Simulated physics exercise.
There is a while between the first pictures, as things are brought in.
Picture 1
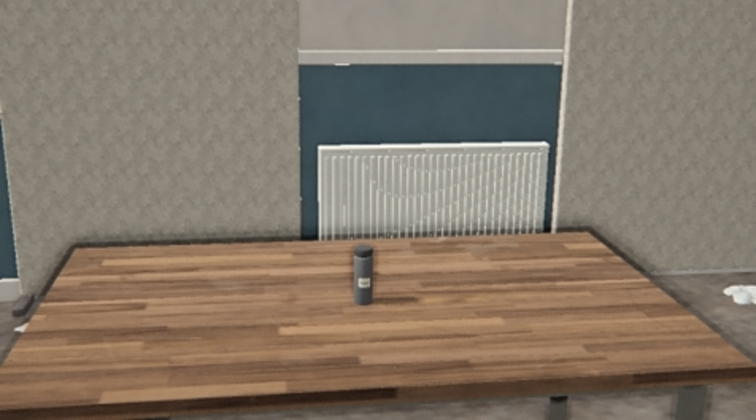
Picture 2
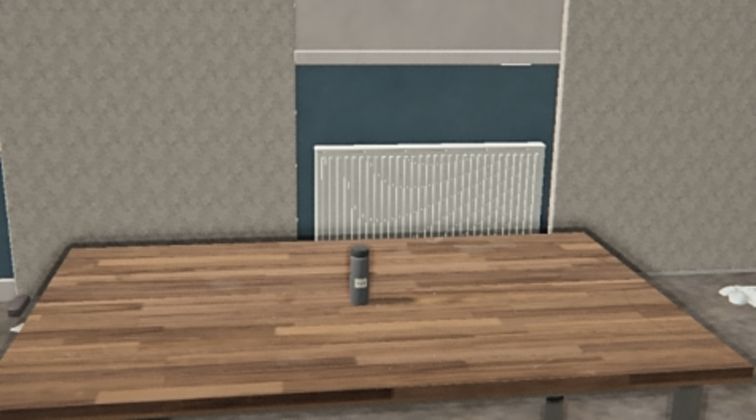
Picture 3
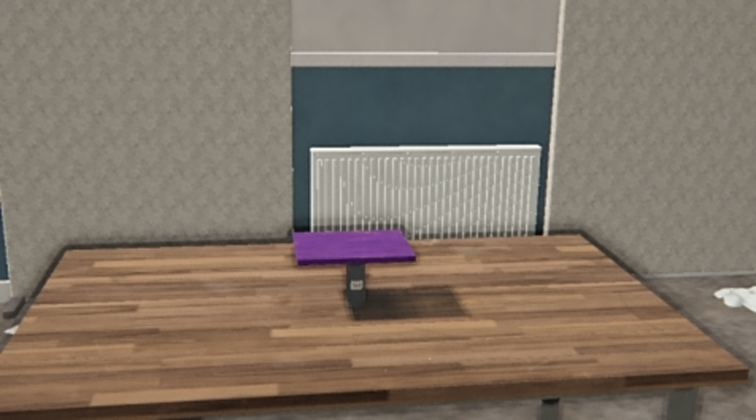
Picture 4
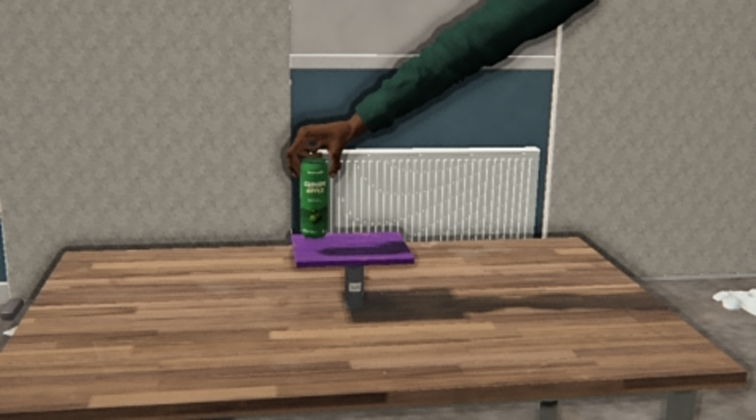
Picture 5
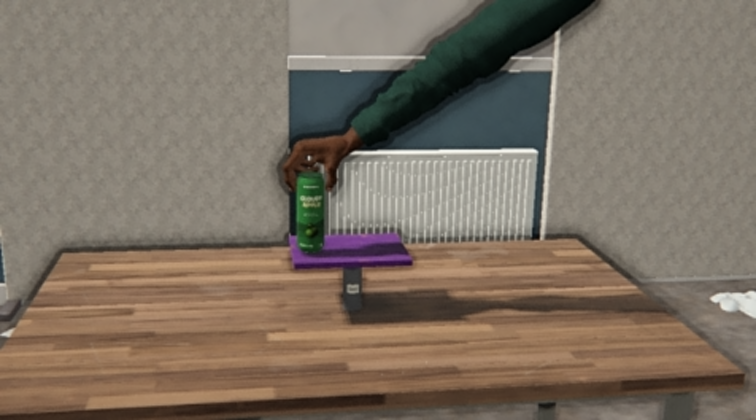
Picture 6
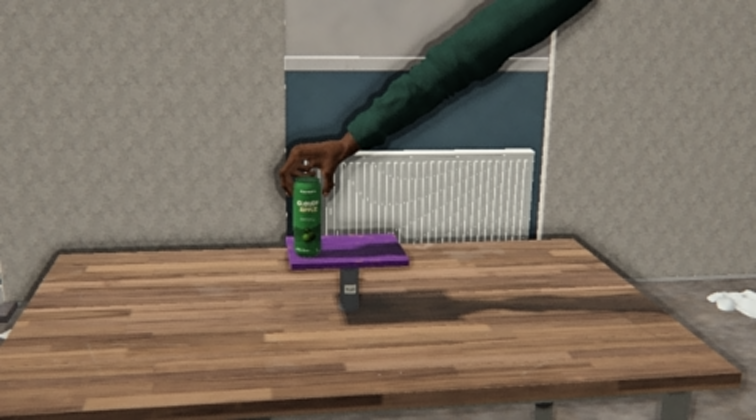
A hand in a green sleeve lowering a green can onto the left side of a purple board atop a dark cylinder.
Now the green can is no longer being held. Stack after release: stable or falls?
The balance breaks.
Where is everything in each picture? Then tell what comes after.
In the first frame, the last thing is not in view yet.
In the second frame, the last thing is not in view yet.
In the third frame, the last thing is not in view yet; purple board (352, 247).
The fourth frame shows still above its spot; green can (315, 198); purple board (351, 249).
The fifth frame shows still above its spot; green can (311, 213); purple board (349, 250).
The sixth frame shows in place under the hand; green can (308, 217); purple board (346, 251).
Then, 0.40 s after the last picture, green can now fallen; purple board tipped 49° from how it was.
Then, 0.60 s after the last picture, purple board tipped 59° from how it was; grey shaker tipped 9° from how it was.
Then, 0.80 s after the last picture, purple board and grey shaker now fallen.
By the end, fallen, purple board, grey shaker and green can. The stack gives way.
